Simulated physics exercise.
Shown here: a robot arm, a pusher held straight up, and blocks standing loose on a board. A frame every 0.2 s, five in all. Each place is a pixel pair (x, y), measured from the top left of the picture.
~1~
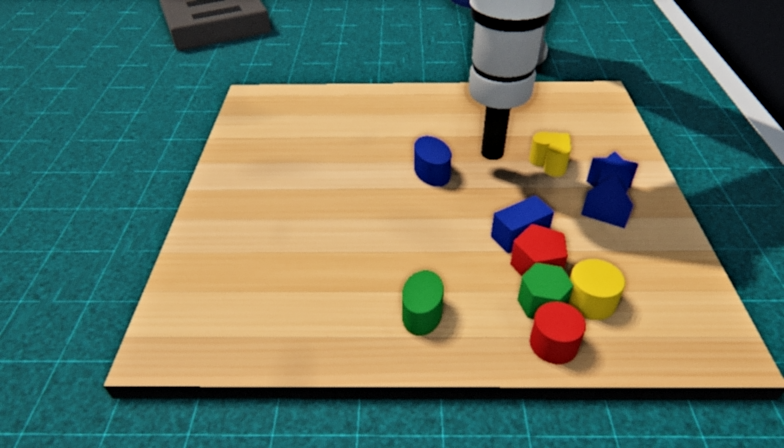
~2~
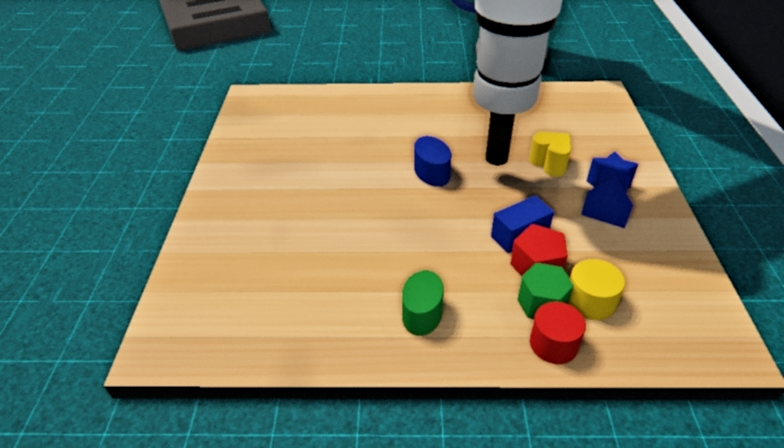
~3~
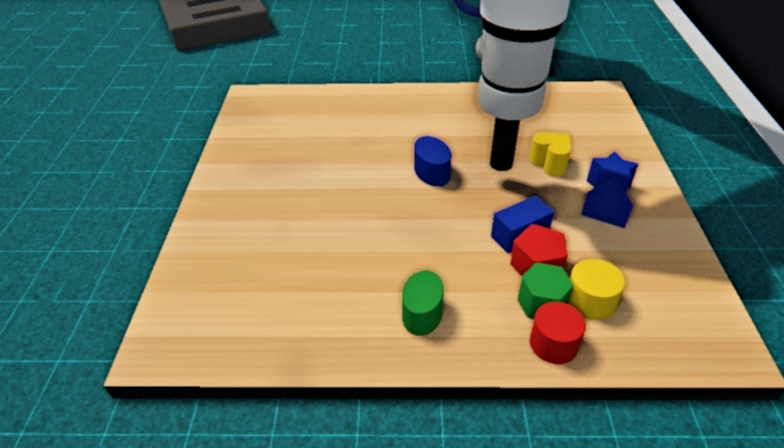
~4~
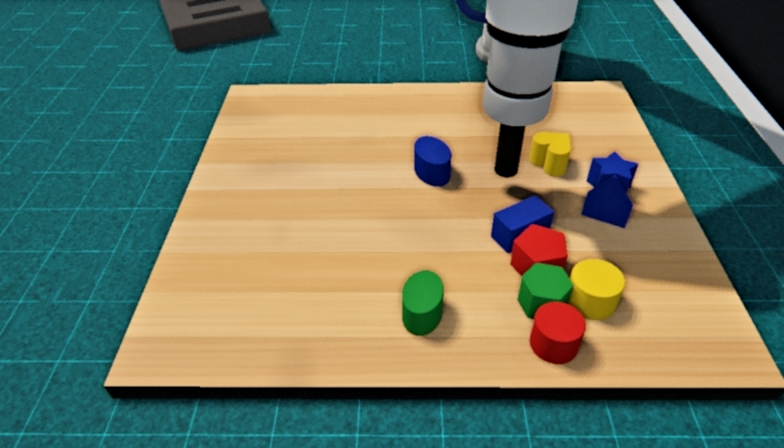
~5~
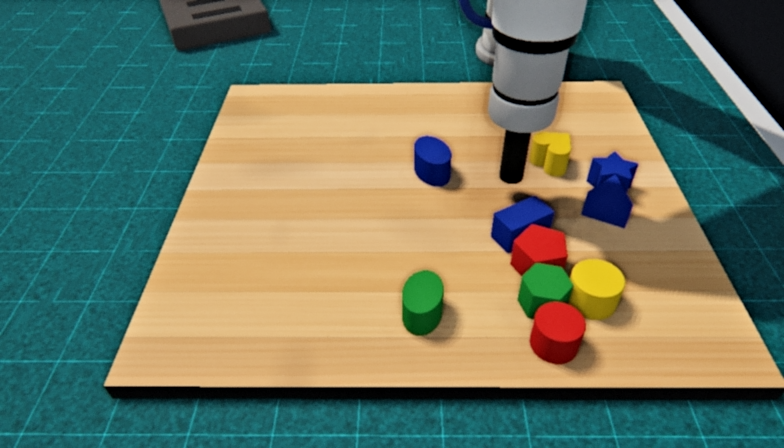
A robot arm holding a black pusher upright moved a short way toward the viewer and slightly right, nearing the blue rectangular block, while all the colorful blocks on the wooden board stayed still.
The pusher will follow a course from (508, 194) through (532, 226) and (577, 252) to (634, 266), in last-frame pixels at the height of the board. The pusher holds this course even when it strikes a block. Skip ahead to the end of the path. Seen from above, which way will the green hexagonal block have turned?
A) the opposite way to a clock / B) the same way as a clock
A
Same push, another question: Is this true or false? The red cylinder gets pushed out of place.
The statement is correct.
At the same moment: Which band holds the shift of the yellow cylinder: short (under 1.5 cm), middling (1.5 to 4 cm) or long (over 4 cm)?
Short of 1.5 cm.
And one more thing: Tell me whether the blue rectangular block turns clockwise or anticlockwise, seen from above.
The block spins clockwise.
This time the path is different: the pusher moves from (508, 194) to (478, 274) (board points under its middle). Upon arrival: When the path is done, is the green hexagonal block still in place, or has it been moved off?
By the end it has moved.
The first path, step by step. One third of the way, pusher at (536, 209); blue rectangular block at (528, 221), turned 40° clockwise; red five-sided block at (537, 251); green hexagonal block at (548, 287), turned 20° anticlockwise; red cylinder at (563, 324).
Two thirds of the way, pusher at (582, 235); blue rectangular block at (543, 233), turned 70° clockwise; red five-sided block at (535, 262), turned 15° clockwise; green hexagonal block at (542, 300), turned 30° anticlockwise; red cylinder at (567, 338).
At the end, pusher at (641, 249); blue rectangular block at (543, 233), turned 70° clockwise; red five-sided block at (535, 262), turned 15° clockwise; green hexagonal block at (542, 300), turned 30° anticlockwise; red cylinder at (567, 338); yellow cylinder in place.
